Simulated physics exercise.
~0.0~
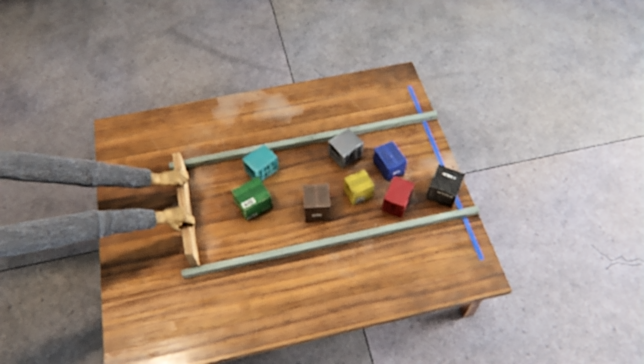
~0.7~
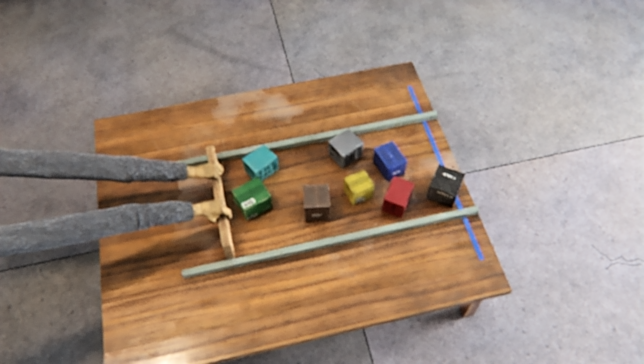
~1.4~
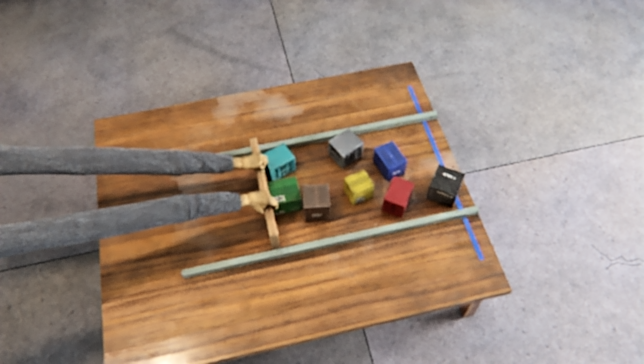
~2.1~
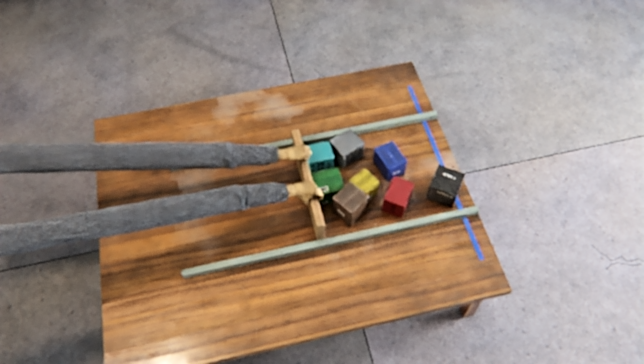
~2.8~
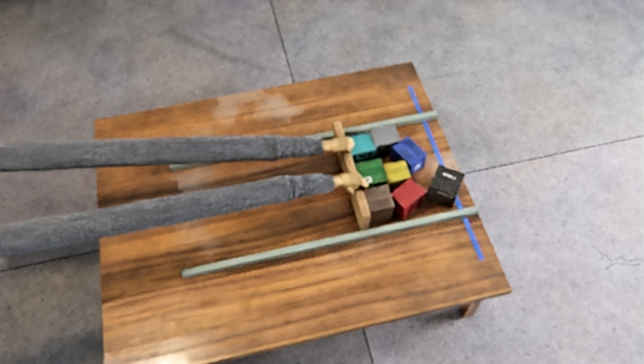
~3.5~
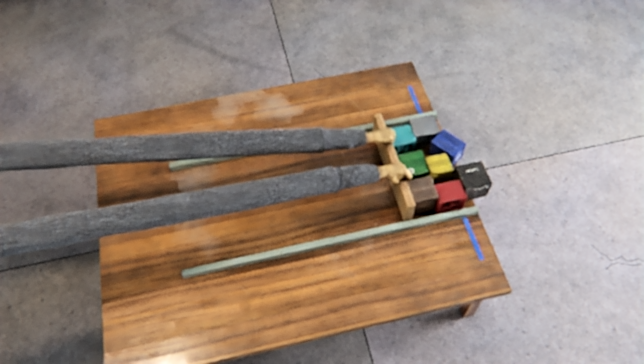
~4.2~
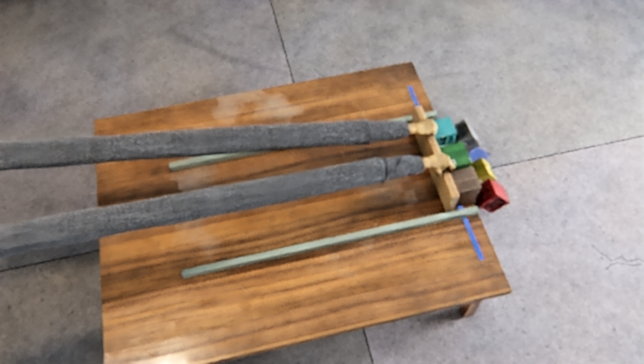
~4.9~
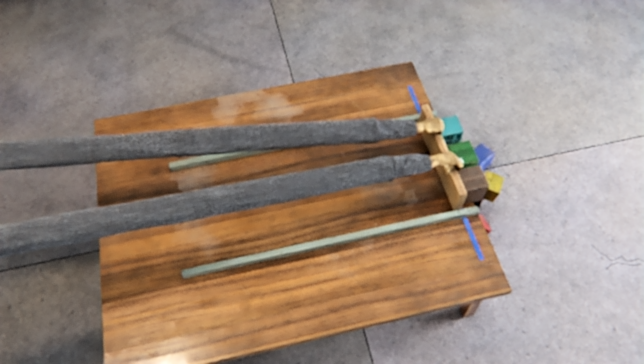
Two arms push a plank rightward, shoving colored boxes together until several drop off the table.
